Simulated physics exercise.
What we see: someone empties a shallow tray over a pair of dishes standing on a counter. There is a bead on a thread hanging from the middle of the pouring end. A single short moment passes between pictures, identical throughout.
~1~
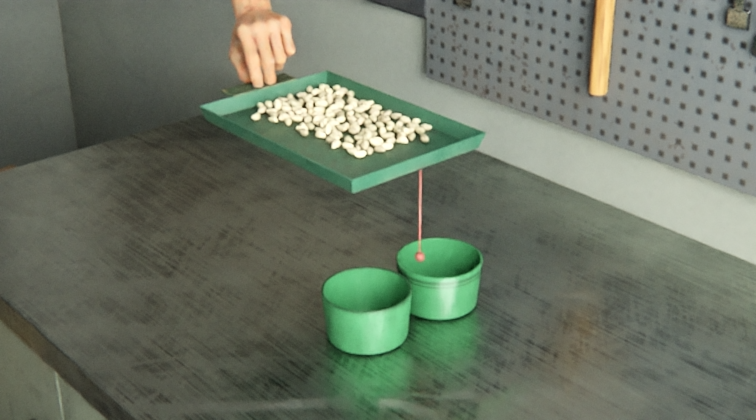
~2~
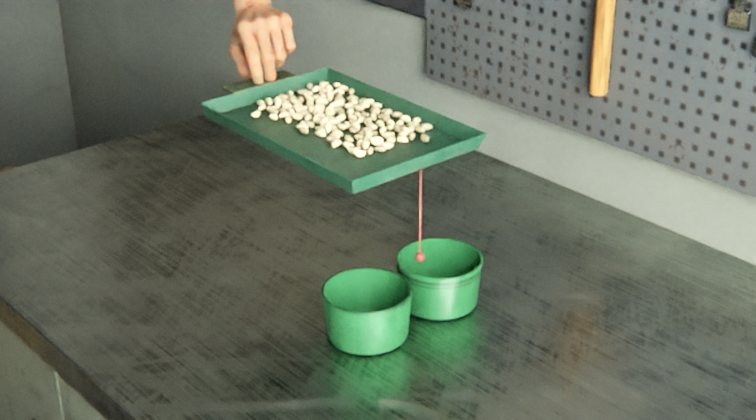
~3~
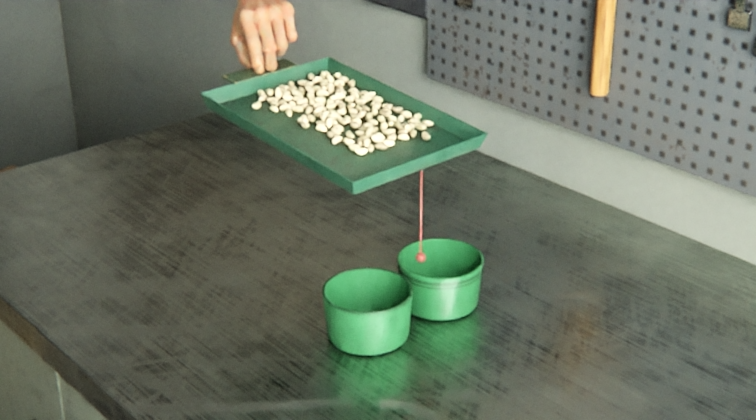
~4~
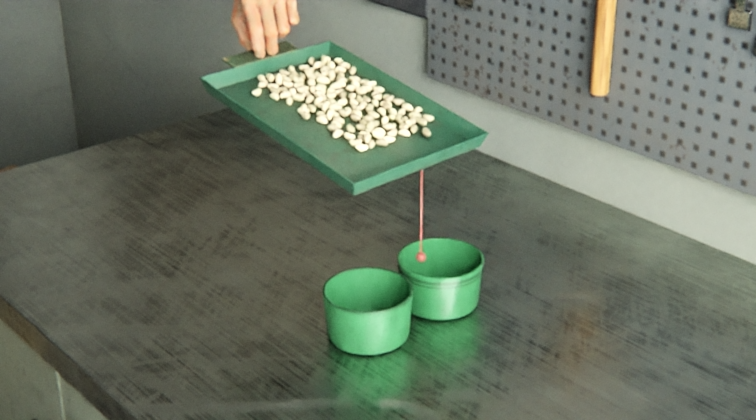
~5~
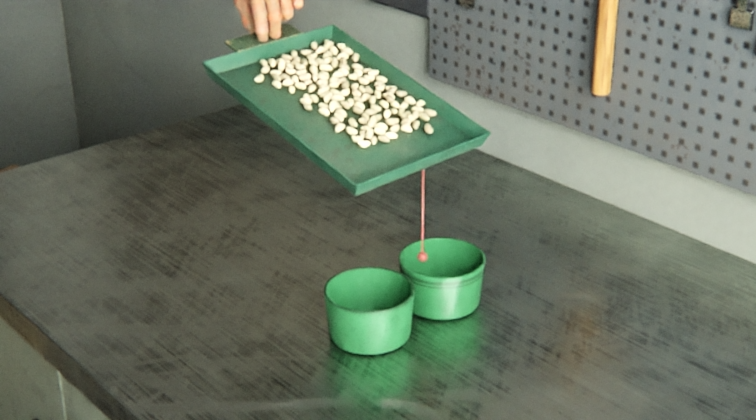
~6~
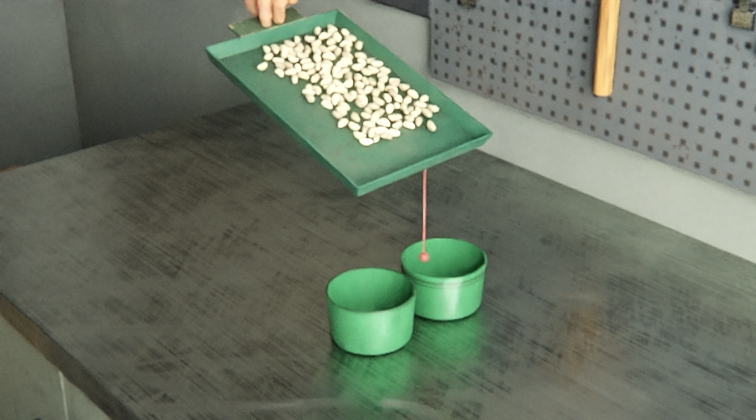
A hand raising the back of a green tray of pale beans, tilting it steadily above two green dishes on a dark counter.
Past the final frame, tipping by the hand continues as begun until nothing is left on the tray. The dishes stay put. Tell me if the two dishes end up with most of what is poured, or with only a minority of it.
I expect most of the load to be wasted.
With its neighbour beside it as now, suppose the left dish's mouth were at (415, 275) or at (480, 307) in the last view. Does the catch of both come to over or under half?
Catch, run one: Below the halfway mark; run two: Below the halfway mark.
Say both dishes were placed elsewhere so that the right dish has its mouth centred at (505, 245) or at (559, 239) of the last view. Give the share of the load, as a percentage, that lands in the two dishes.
Approximately 30 percent, followed by approximately 20 percent.
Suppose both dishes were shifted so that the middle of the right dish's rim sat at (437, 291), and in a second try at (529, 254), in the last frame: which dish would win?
Placement one: The right-positioned dish. Placement two: The left-positioned dish.
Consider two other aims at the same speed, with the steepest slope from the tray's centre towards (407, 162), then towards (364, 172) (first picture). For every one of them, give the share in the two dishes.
In turn 10 and 60 in a hundred.
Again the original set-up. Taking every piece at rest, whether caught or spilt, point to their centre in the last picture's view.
About pixel (448, 354).
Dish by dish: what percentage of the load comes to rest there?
Left 20 per cent, right 0 per cent.
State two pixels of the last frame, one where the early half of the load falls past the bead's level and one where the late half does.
The opening half passes (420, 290), the closing half (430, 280).
Just after the last frame, tray tipped steeply; the larger part on the tray; about a tenth in the air.
A moment on, tray tipped past a quarter turn; roughly a third on the tray; about a tenth in the left dish; roughly half outside both; about a tenth in the air.
Further on, tray tipped past a quarter turn; about a tenth in the left dish; the larger part outside both.
When it is over, tray tipped past a quarter turn; about a tenth in the left dish; not one in the right dish; the larger part outside both.
